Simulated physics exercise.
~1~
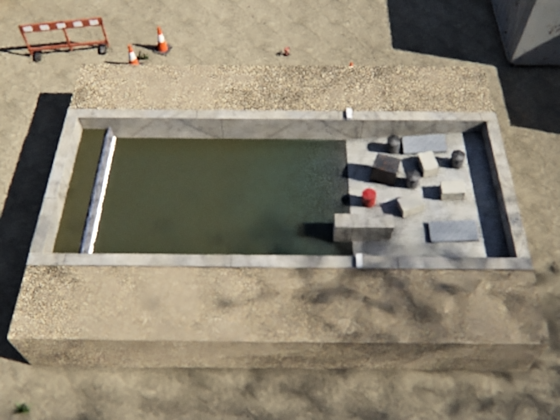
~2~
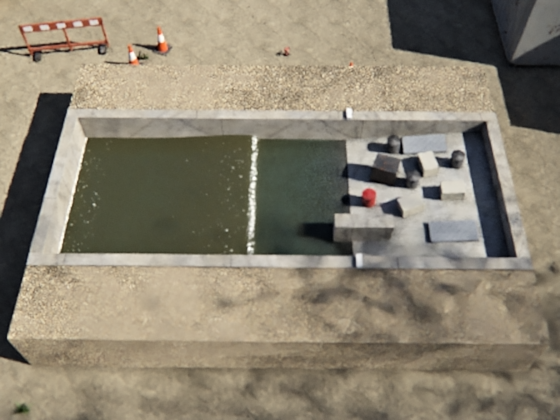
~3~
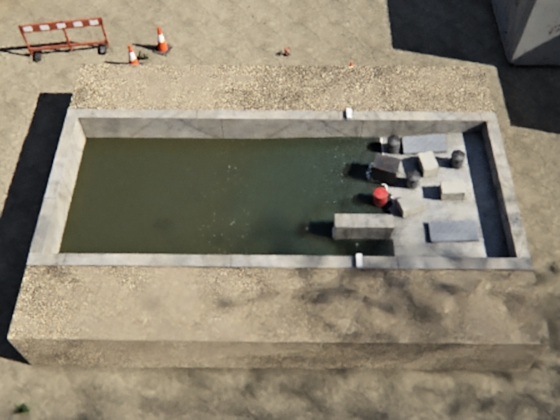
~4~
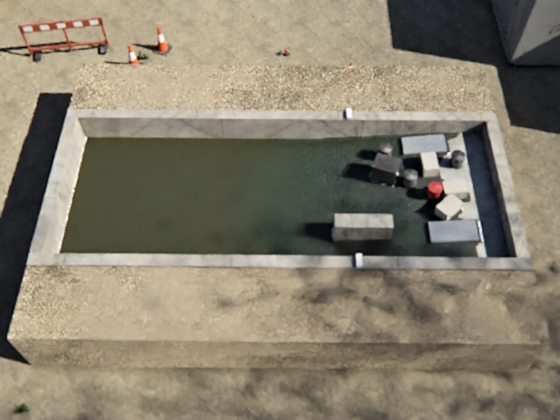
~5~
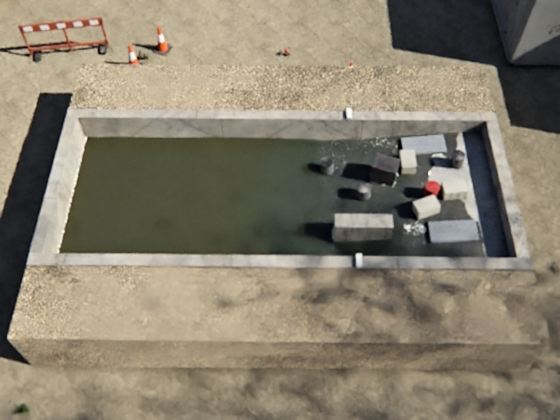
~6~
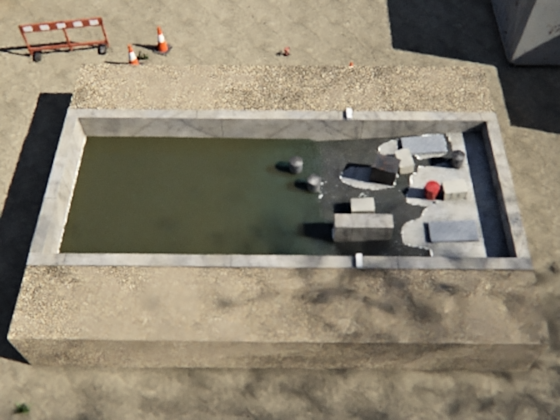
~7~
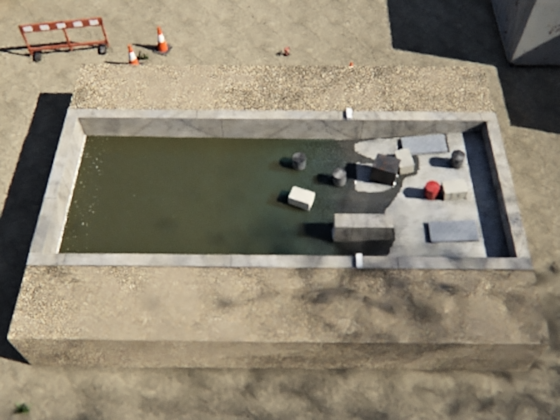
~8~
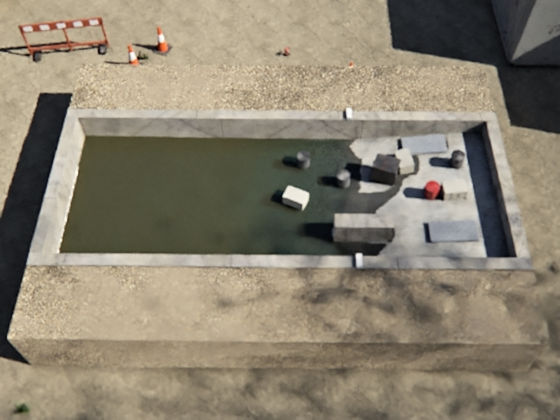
In a concrete launching ramp, water released from behind a board at the left rolled across and up the slope, pushing a red pail and some blocks to the right, then drained back, leaving the pail stranded upslope while a pale block sat out in the water.
